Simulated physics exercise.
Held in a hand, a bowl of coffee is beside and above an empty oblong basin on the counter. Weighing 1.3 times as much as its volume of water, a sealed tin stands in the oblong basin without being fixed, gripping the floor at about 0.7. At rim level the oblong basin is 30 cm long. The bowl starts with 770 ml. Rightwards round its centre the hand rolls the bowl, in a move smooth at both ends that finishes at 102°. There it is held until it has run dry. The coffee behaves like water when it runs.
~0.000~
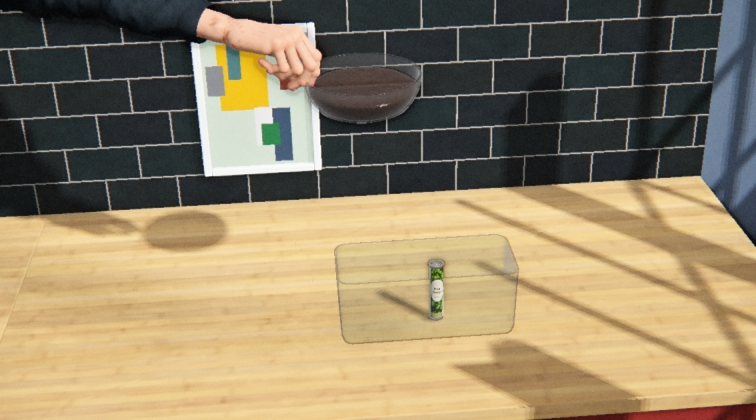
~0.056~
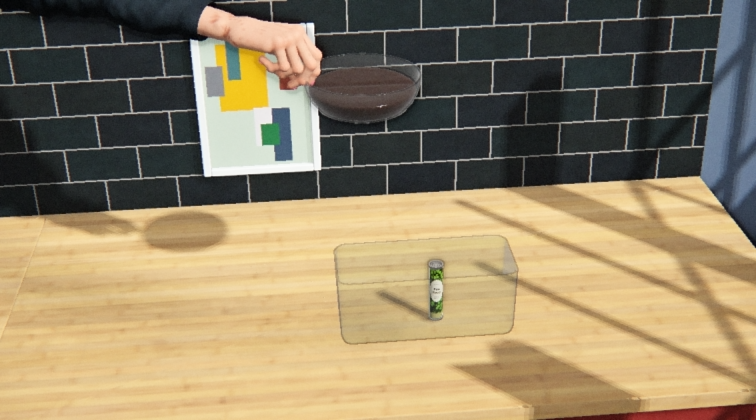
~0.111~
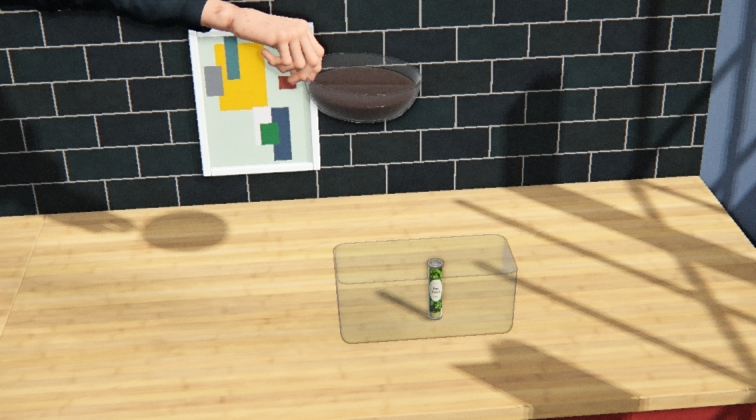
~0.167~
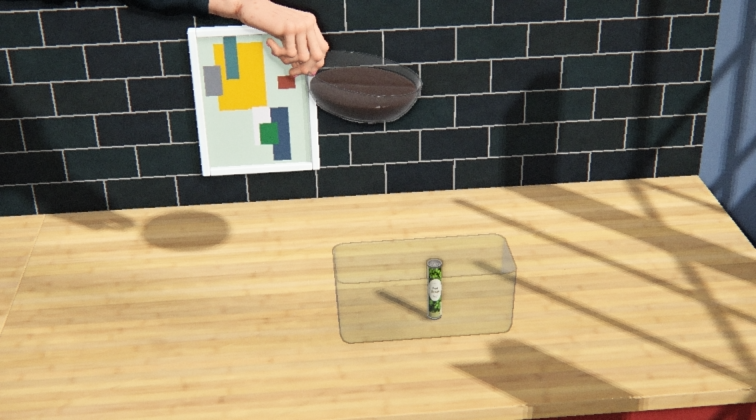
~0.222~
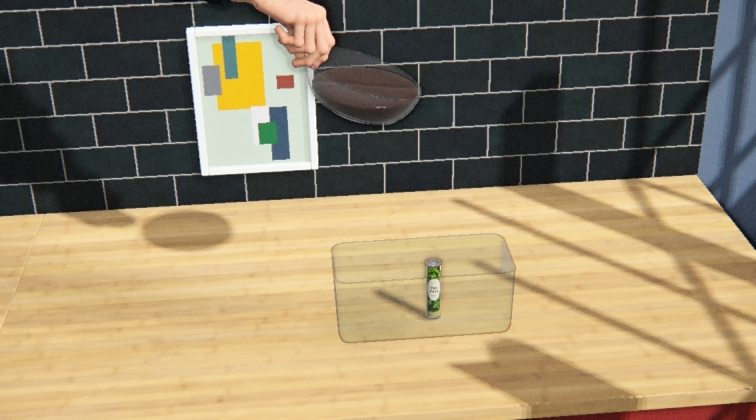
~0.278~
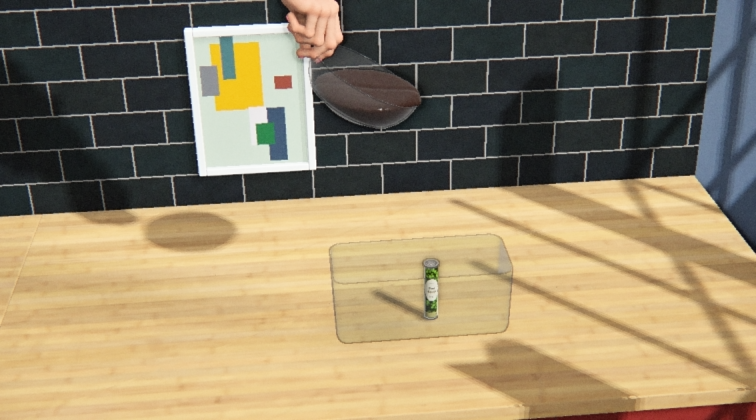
The clip shows a hand holding a clear bowl of dark liquid above and to the left of a see-through basin with a small tin inside on a wooden counter, first nearly still, then tilting the bowl steadily rightwards.
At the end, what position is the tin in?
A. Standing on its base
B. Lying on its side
(B) Lying on its side.
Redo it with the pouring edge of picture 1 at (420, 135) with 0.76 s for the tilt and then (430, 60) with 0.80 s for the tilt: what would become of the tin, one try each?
In the first try it remains standing; in the second it comes down.
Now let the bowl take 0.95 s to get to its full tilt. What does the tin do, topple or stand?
Then the tin tumbles.
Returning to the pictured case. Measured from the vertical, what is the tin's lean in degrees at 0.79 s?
The tilt comes to near 10°.
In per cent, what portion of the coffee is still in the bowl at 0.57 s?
I reckon about 10 in a hundred is still held.
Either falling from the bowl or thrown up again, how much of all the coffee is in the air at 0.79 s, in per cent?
Around 18 percent of it is airborne.
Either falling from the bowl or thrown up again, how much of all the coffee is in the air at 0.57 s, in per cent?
Around 78 percent.
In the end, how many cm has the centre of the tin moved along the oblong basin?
7.0 cm.
Then, 0.57 s in, the tilt is 88° and 10 per cent is still to pour; the tin stands where it began.
Then, 0.79 s in, the tilt is 102° and 0 per cent is still to pour; the tin leans 9°.
Then, 1.01 s in, the tilt is 102° and 0 per cent is still to pour; the tin leans 45°.
Then, 1.26 s in, the tilt is 102° and 0 per cent is still to pour; the tin lies on its side.
Finally, the tin lies on its side.
